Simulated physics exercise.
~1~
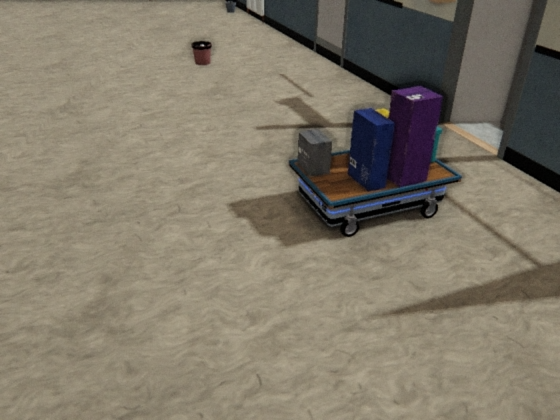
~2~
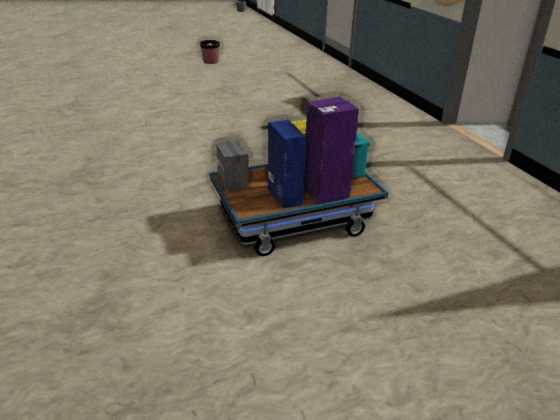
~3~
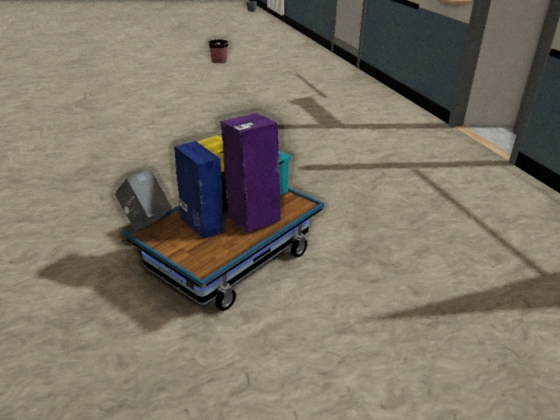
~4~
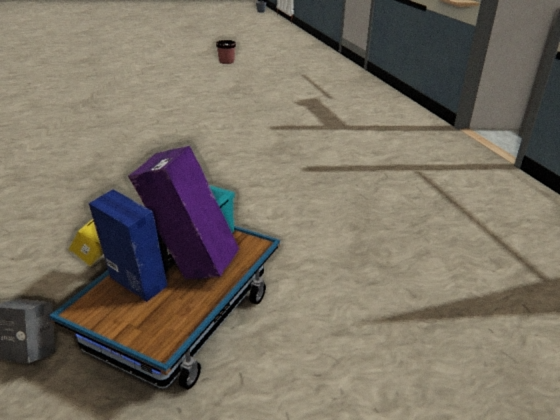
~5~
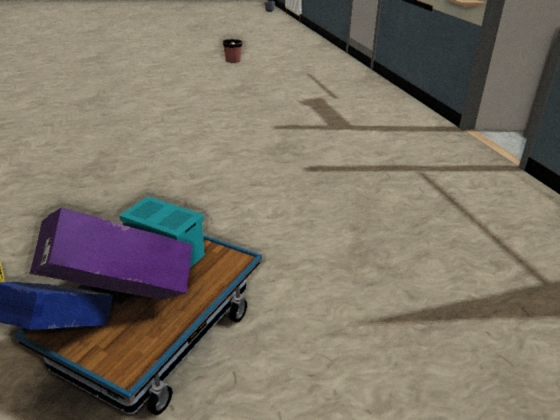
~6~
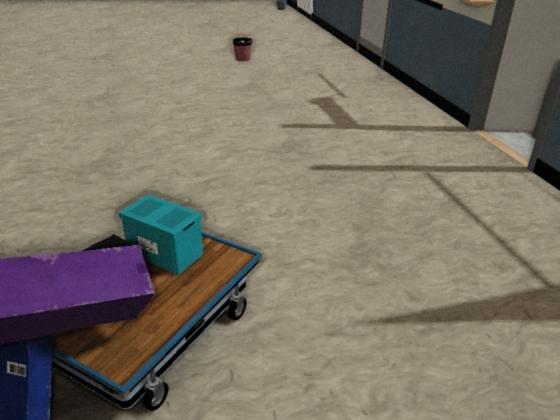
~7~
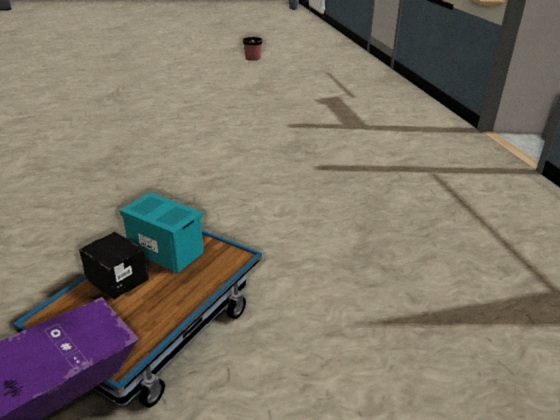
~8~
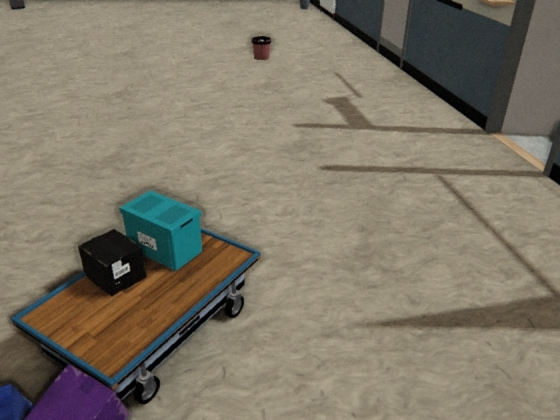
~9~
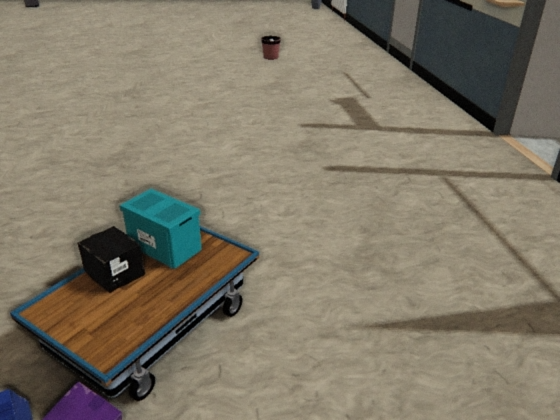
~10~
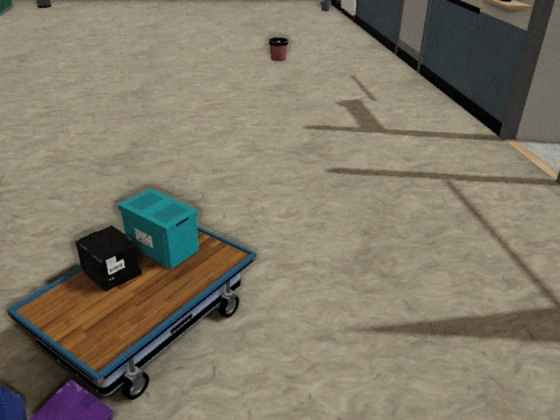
On a mottled beige floor beside a dark-panelled wall, a flat wooden-topped cart rolls toward the left, carrying upright purple and blue boxes, a smaller grey box, a turquoise tote and something yellow. As it swings round and comes nearer, the grey box tips at the edge and tumbles off. The yellow tote follows it over the side while the tall purple and blue boxes lean. The blue box topples off as the cart stops, and the purple one falls on its side and slides to the floor. Only the turquoise tote and a black parcel remain on the deck.
